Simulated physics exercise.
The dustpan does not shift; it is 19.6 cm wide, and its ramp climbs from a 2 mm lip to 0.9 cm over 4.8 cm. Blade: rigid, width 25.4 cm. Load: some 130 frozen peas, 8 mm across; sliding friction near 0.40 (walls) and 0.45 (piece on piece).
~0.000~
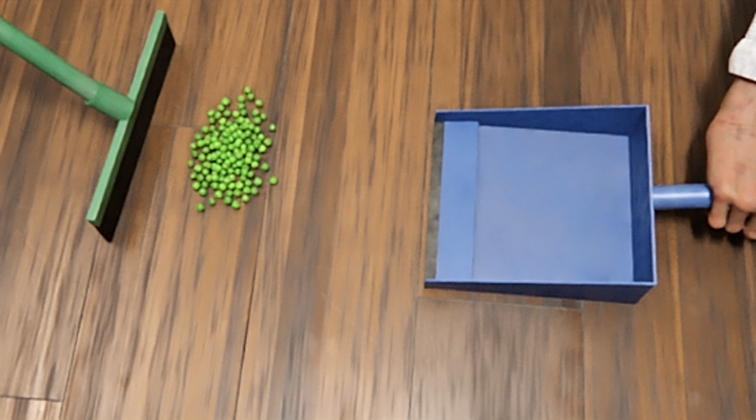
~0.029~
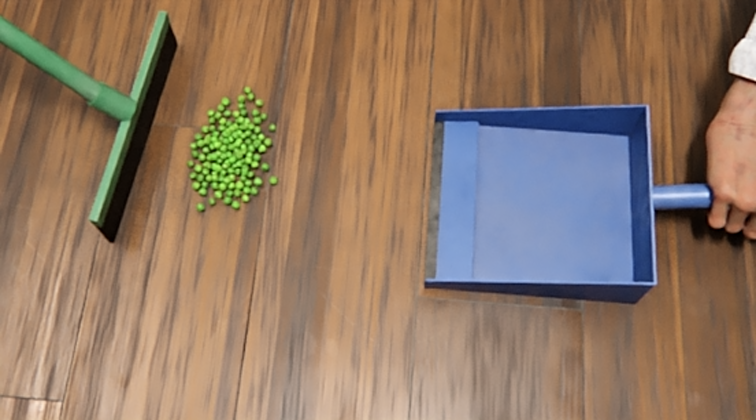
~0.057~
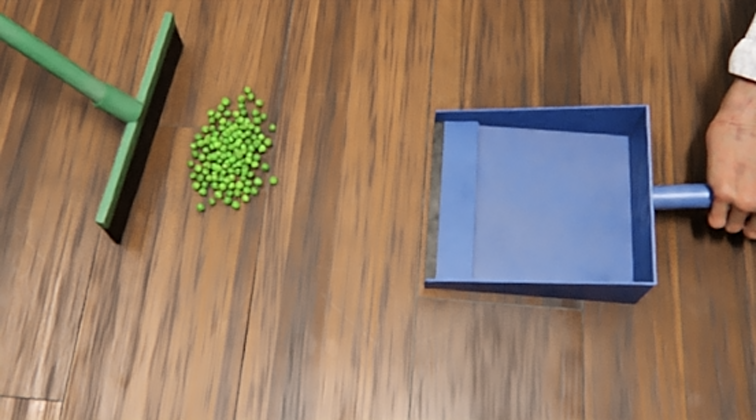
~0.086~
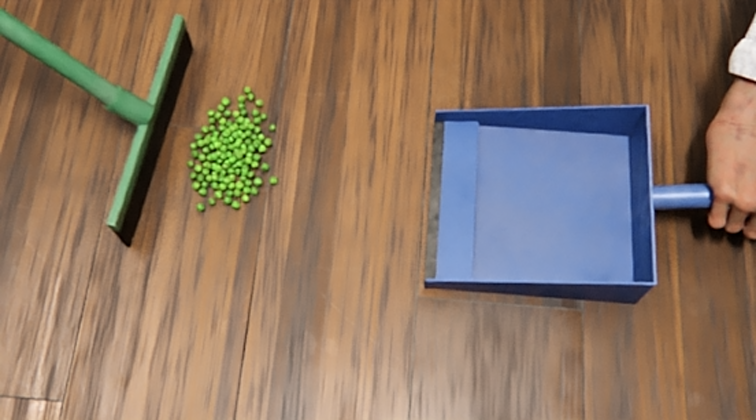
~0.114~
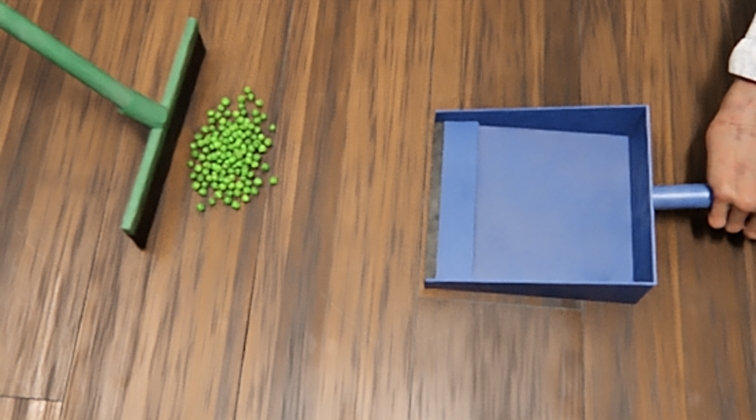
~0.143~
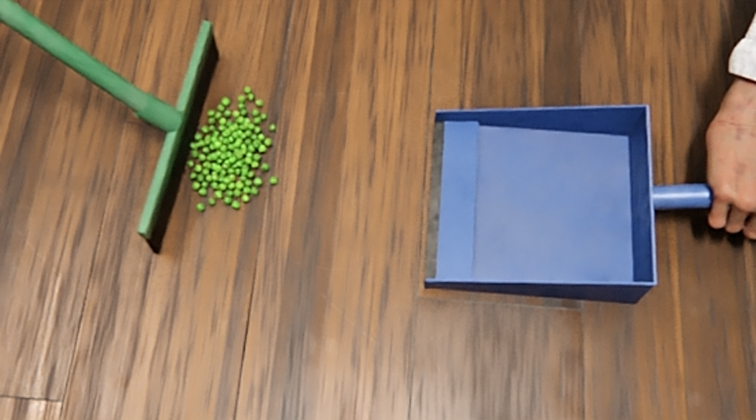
The clip shows a green squeegee-like blade on a handle sliding rightward across a wooden floor, closing the gap to a small pile of green peas, while a hand at right holds a blue dustpan still and the peas stay put.
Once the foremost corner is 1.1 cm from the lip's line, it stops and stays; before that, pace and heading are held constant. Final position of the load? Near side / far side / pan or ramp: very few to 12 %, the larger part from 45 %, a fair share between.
Near side: Very few; far side: Very few; pan: A fair share.
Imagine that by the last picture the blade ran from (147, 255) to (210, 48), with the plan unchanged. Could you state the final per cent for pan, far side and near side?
The pan gets 30, the far side 10 and the near side 20.
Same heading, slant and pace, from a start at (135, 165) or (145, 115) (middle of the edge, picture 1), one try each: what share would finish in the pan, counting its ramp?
Estimates: 35 percent and 30 percent.
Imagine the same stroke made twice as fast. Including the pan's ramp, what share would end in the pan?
Then roughly 40 per cent.
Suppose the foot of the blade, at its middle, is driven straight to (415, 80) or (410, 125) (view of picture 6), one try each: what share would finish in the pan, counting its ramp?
Roughly 10 per cent for the first try and 15 per cent for the second.
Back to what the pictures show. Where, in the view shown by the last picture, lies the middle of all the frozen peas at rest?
I'd put it at about (431, 199).
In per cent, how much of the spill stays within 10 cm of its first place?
0 percent, roughly.
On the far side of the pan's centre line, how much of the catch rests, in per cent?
Some 60 per cent.
After 0.36 s, middle of the blade 15 cm from the lip; 0 % over the lip, far side 5 %, near side 0 %.
After 0.51 s, middle of the blade 6 cm from the lip; 0 % over the lip, far side 5 %, near side 5 %.
After 0.78 s, middle of the blade 2 cm from the lip; 35 % over the lip, far side 5 %, near side 5 %.
By 1.5 s all is still; near side 5 %, far side 5 %, pan 35 %, in front of the lip or behind the blade 55 %.
